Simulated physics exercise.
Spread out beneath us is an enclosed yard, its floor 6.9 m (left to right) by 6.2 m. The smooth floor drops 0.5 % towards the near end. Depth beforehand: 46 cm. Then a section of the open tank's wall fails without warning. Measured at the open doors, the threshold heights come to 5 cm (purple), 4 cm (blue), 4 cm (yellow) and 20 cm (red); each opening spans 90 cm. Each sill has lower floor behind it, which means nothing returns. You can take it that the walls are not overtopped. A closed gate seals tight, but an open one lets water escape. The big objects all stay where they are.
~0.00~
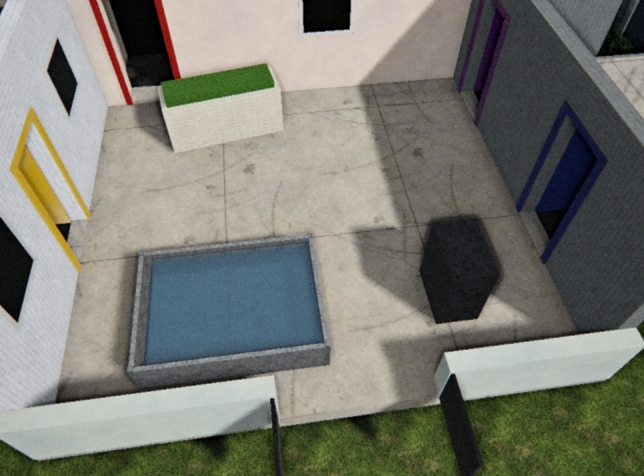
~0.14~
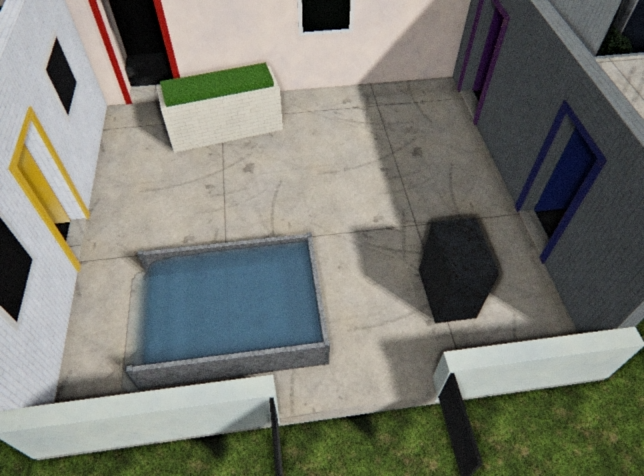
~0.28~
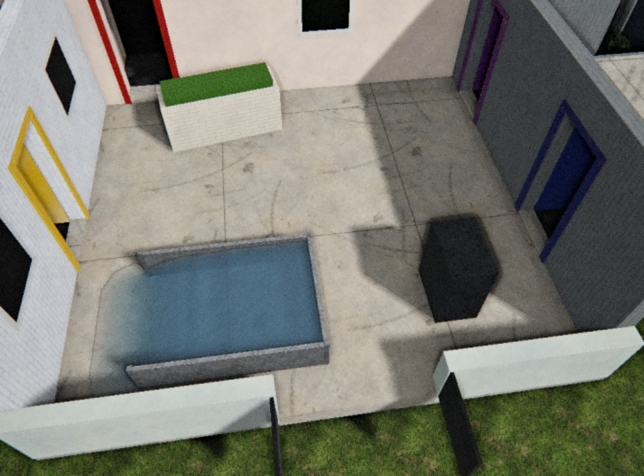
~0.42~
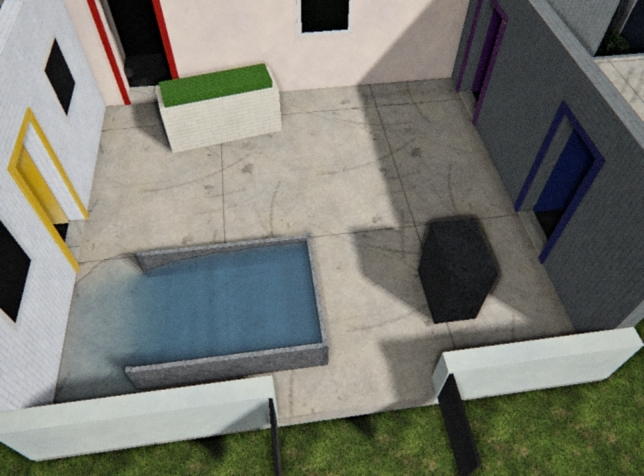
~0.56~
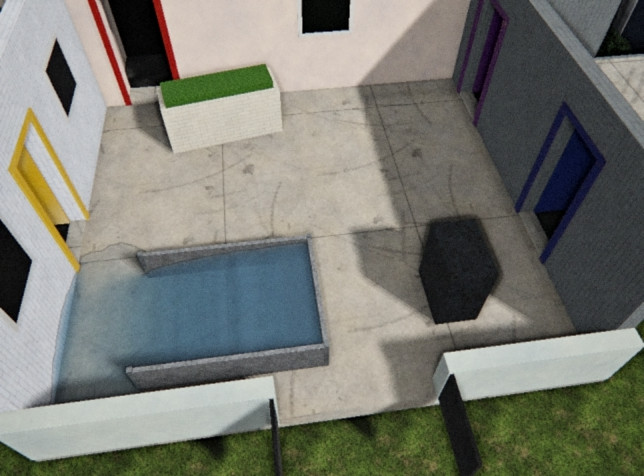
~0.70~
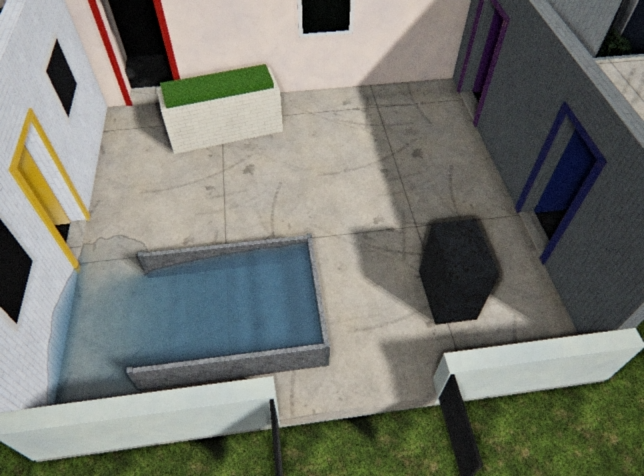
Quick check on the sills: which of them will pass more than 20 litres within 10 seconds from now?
The purple door will see an amount within the limit come in. The blue door will see an amount within the limit come in. The yellow door will see too much water come in. The red door will see an amount within the limit come in.
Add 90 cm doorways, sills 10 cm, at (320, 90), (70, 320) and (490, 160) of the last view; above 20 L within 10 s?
First doorway falls short, second gets there, third falls short.
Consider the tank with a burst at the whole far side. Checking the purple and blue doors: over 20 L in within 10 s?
Here's how it goes: Purple exceeds it, blue falls short.
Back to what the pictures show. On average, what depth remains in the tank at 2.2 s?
The average depth is around 20 cm.
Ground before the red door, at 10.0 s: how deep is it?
Around 4.5 cm there.
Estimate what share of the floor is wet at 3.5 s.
About 35 per cent.
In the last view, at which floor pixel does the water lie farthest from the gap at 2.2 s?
About pixel (102, 140).
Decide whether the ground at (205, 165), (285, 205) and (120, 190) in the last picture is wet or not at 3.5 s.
Respectively: Got hit, was missed, got hit.
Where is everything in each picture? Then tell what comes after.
The first frame shows still water, 46 cm deep, in the open tank at (230, 300).
In the second frame, water pours out at (147, 322) and has run 0.9 m, to (135, 389); typically 3 cm deep outside, 46 cm at the open tank's back.
In the third frame, the front is at a hidden place, 1.1 m from the gap at (147, 322); 1.0 m2 of floor is under water; 46 cm left at the back of the open tank.
In the fourth frame, water pours out at (146, 323) and has run 1.3 m, to a hidden place; typically 7 cm deep outside, 46 cm at the open tank's back.
In the fifth frame, the front is at a hidden place, 1.6 m from the gap at (147, 324); 2.5 m2 of floor is under water; 46 cm left at the back of the open tank.
In the sixth frame, the front is at (83, 251), 1.8 m from the gap at (147, 324); 2.6 m2 of floor is under water; 46 cm left at the back of the open tank.
After 1.4 s water covers 10 % of the floor and is deepest (40 cm) near (51, 430); purple door not reached, blue door not reached, yellow door 11 cm at the sill, 2 L in, red door not reached.
After 2.2 s water covers 20 % of the floor and is deepest (39 cm) near (51, 430); purple door not reached, blue door not reached, yellow door 12 cm at the sill, 20 L in, red door not reached.
After 3.5 s water covers 35 % of the floor and is deepest (22 cm) near (51, 430); purple door not reached, blue door not reached, yellow door 10 cm at the sill, 52 L in, red door 17 cm at the sill, 0 L in.
After 6.0 s water covers 55 % of the floor and is deepest (13 cm) near (162, 141); purple door not reached, blue door 2 cm at the sill, 0 L in, yellow door 6 cm at the sill, 78 L in, red door 10 cm at the sill, 0 L in.
After 10.0 s water covers 85 % of the floor and is deepest (10 cm) near (51, 430); purple door 5 cm at the sill, 4 L in, blue door 1 cm at the sill, 0 L in, yellow door 5 cm at the sill, 88 L in, red door 5 cm at the sill, 0 L in.
